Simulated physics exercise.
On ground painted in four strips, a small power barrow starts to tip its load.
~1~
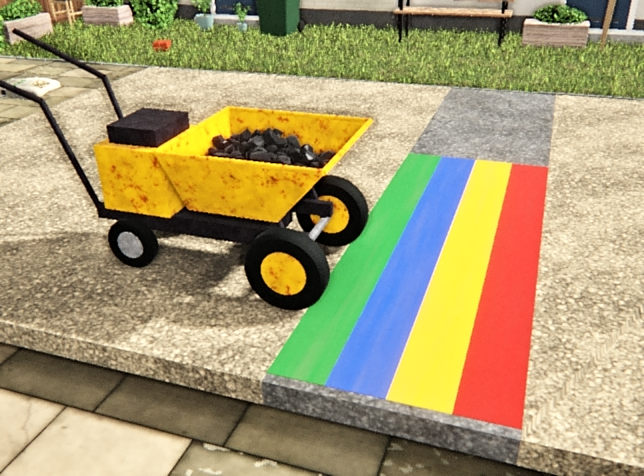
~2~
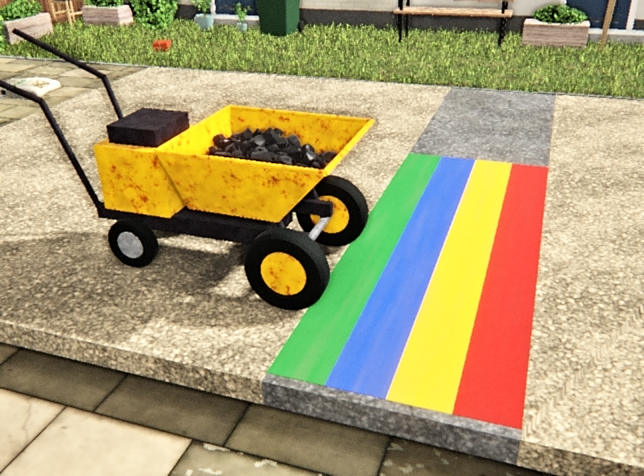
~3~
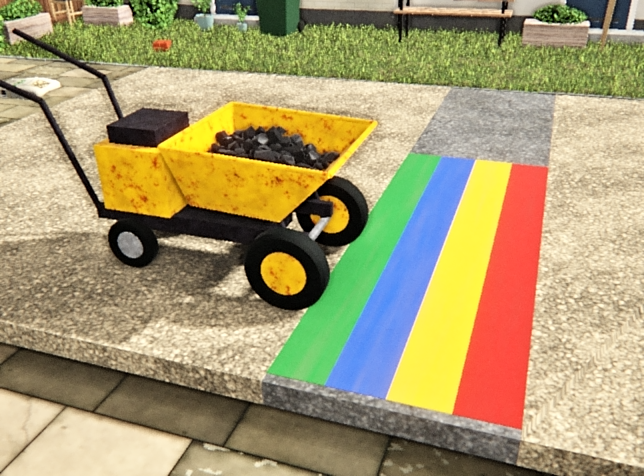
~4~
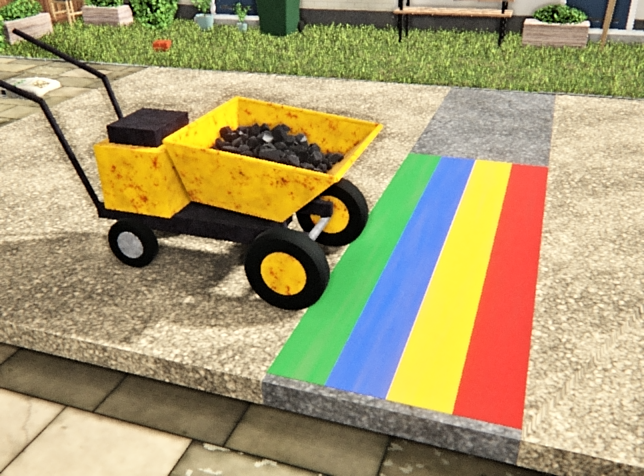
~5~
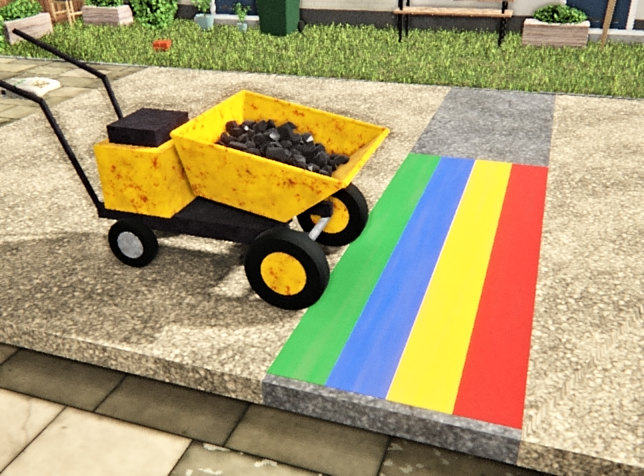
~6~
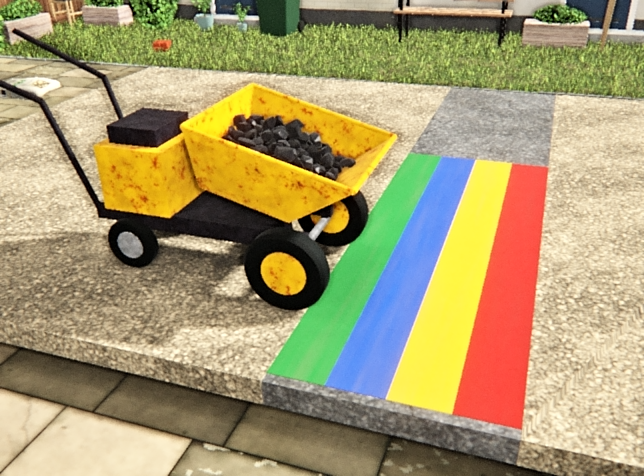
On a stone path beside a strip of grass, a yellow barrow loaded with dark lumps stands next to green, blue, yellow and red stripes. Its skip is level at first, then gradually tilts forward to the right, its back edge rising while the wheels stay put and the load remains inside.
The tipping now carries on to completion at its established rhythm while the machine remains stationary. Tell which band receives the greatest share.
I would say the yellow band receives it.
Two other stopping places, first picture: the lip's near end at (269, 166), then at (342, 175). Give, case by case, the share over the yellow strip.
The first gives close to 20 per cent and the second 40 per cent.
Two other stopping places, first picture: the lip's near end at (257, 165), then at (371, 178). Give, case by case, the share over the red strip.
That would be roughly 0 in a hundred and then roughly 40 in a hundred.
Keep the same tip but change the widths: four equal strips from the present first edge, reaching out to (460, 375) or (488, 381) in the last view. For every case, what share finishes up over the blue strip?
Respectively 0 and 0 percent.
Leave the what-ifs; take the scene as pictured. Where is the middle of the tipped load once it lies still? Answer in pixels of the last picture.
(457, 289).
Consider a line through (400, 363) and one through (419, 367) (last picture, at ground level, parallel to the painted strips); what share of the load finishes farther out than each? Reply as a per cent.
Estimate: 70 % and 60 %, respectively.
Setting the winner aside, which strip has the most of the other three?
The next one is the red strip.
Soon after the last picture, skip tipped steeply; all in the skip.
A little later, skip tipped steeply; most in the skip; a stray few over the blue strip; a small part over the yellow strip; a stray few over the red strip.
Later still, skip tipped right over; about a quarter in the skip; a stray few over the blue strip; about half over the yellow strip; about a quarter over the red strip; a stray few off the paint.
At rest, skip tipped right over; about a quarter in the skip; none over the green strip; a small part over the blue strip; about half over the yellow strip; about a quarter over the red strip; a stray few off the paint.
